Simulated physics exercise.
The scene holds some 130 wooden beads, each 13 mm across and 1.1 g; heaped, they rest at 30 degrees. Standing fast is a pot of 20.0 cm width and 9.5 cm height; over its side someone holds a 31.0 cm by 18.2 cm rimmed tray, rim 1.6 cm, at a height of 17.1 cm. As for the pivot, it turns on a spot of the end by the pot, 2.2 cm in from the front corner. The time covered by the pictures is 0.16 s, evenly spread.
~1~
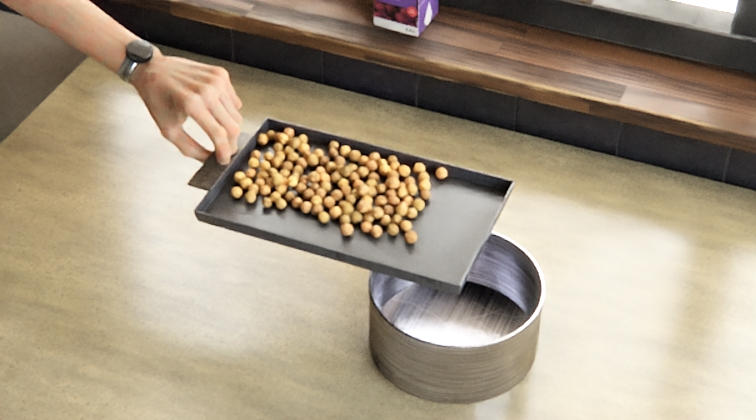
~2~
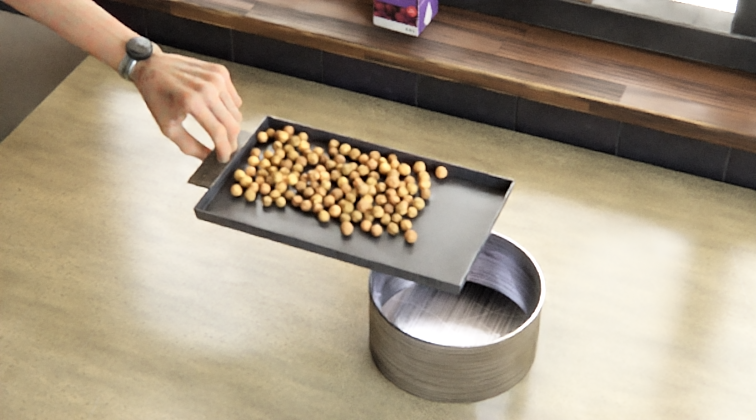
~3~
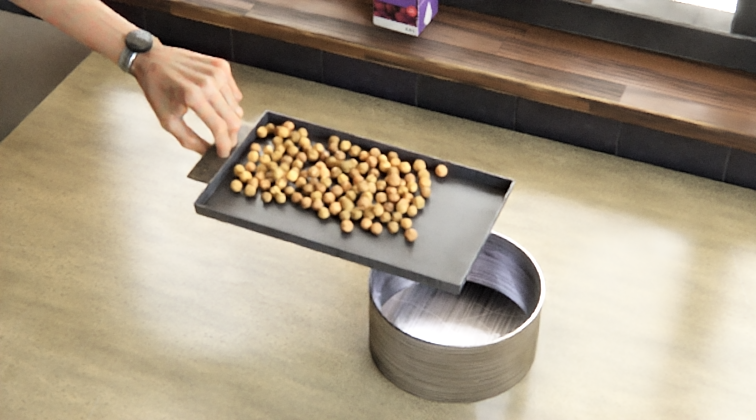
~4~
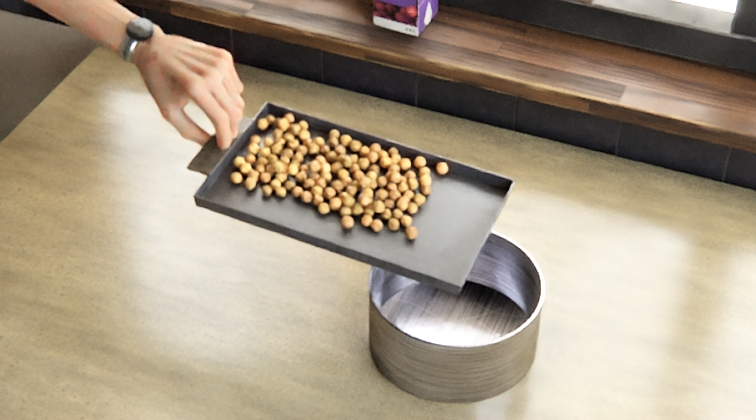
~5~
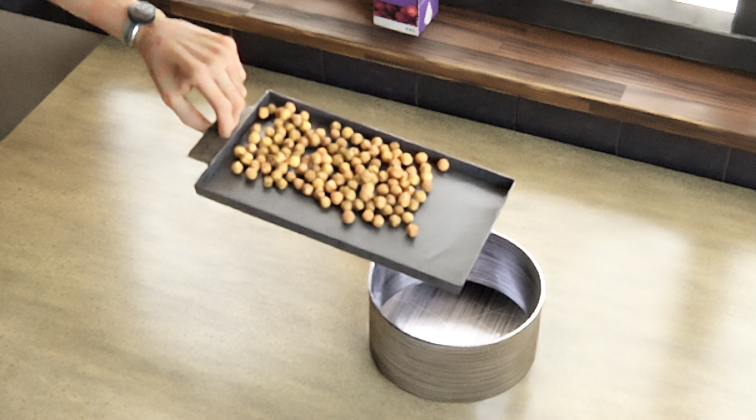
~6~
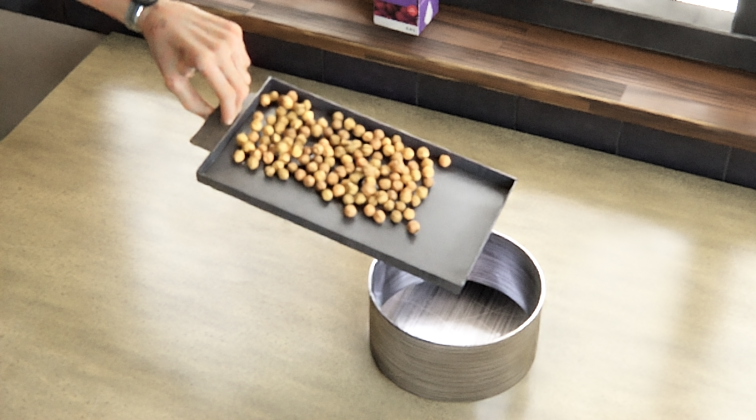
The footage shows a hand holding a dark rimmed tray of small round wooden beads above a metallic-looking round pot on a countertop, then gradually raising the tray's left end while the beads stay clustered on its surface.
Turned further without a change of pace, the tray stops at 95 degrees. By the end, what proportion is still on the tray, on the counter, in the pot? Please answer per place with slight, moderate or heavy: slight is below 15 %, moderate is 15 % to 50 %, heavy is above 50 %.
Per place: Tray slight, counter heavy, pot moderate.
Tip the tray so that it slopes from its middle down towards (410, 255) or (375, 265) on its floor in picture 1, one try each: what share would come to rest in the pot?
The share comes to about 0 in a hundred, then about 0 in a hundred.
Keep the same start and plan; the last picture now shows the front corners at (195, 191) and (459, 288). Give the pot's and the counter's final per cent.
The pot gets 0 and the counter 100.
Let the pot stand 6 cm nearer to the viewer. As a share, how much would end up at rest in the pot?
It would come to roughly 35 percent.
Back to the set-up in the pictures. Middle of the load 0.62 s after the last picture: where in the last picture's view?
Somewhere about (504, 248) in the last view.
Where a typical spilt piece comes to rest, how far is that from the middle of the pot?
24 cm.
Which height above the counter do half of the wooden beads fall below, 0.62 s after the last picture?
I'd say near 18 cm.
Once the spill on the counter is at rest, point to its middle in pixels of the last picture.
(605, 402), about.
Then, 0.37 s after the last picture, tilt 52 degrees; the tray holds 100 %, the pot 0 %.
Then, 0.62 s after the last picture, tilt 79 degrees; the tray holds 50 %, the pot 5 %.
Then, 0.98 s after the last picture, tilt 95 degrees; the tray holds 15 %, the pot 20 %.
In the end, tray 0 %, counter 65 %, pot 35 %.
